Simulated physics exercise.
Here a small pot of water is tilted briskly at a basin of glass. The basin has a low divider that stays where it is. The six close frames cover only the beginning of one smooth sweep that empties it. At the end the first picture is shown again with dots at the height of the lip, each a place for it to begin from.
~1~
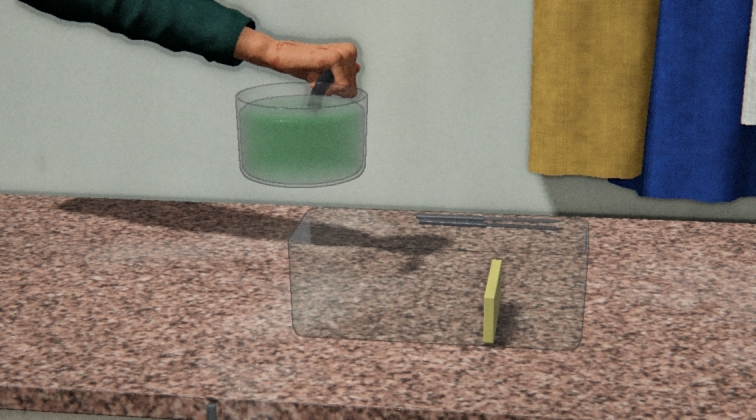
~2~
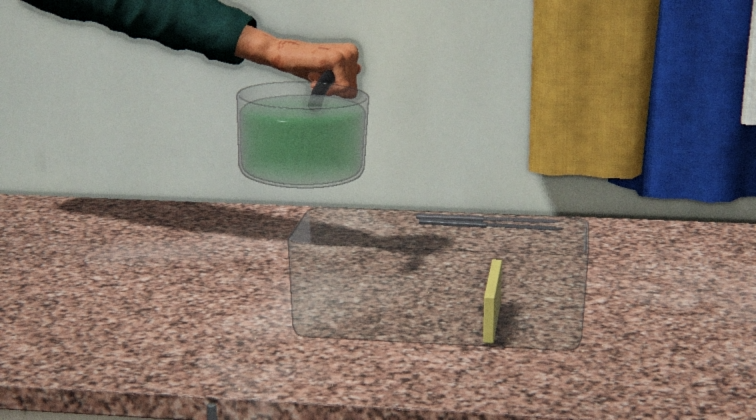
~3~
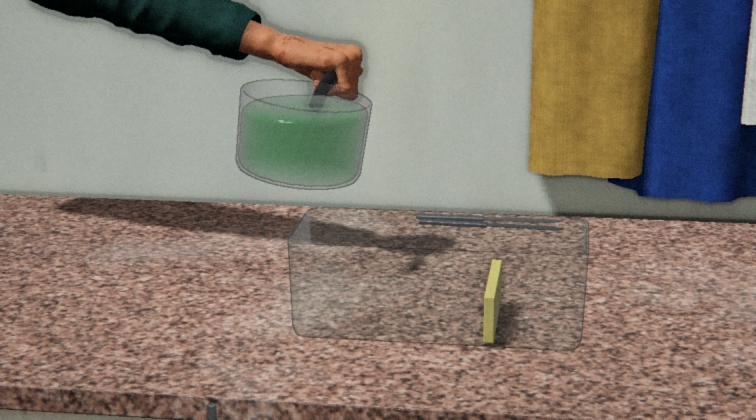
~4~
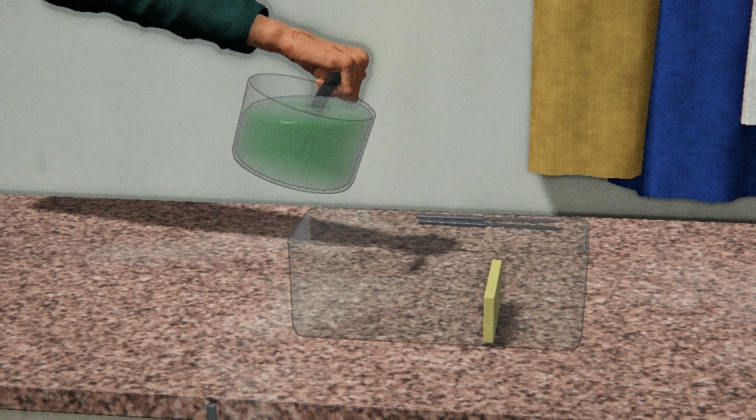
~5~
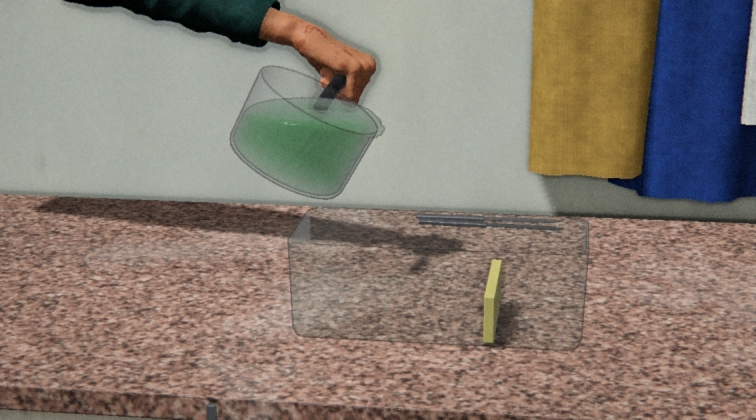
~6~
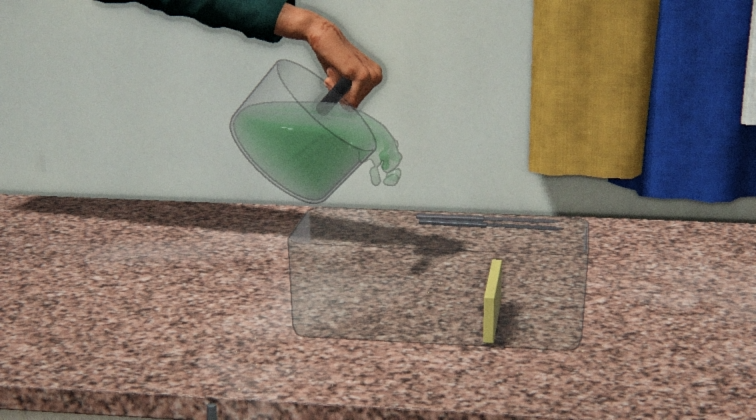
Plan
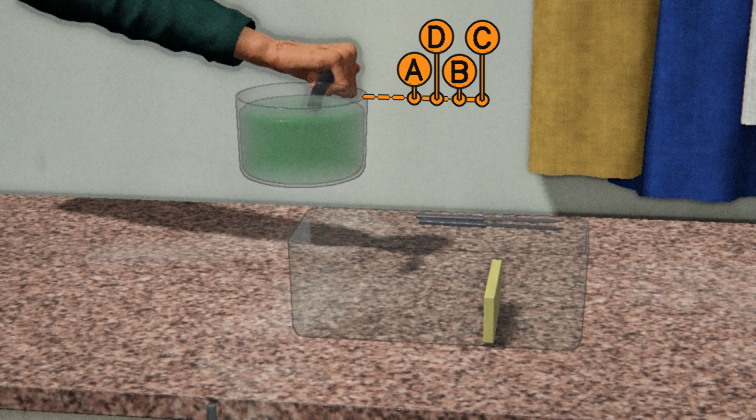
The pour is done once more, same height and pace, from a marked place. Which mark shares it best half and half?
Spot B.
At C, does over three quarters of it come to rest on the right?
No.
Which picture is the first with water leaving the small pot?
In picture 5.
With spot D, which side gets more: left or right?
The left side.
On the marked copy, A at (414, 97); B at (459, 99); C at (482, 99); D at (436, 98).
For spot A, about 82 % ends left of the wall and 10 % right of it; 8 % is lost outside.
For spot B, about 50 % ends left of the wall and 48 % right of it.
For spot C, about 39 % ends left of the wall and 57 % right of it; 4 % is lost outside.
For spot D, about 65 % ends left of the wall and 31 % right of it; 3 % is lost outside.
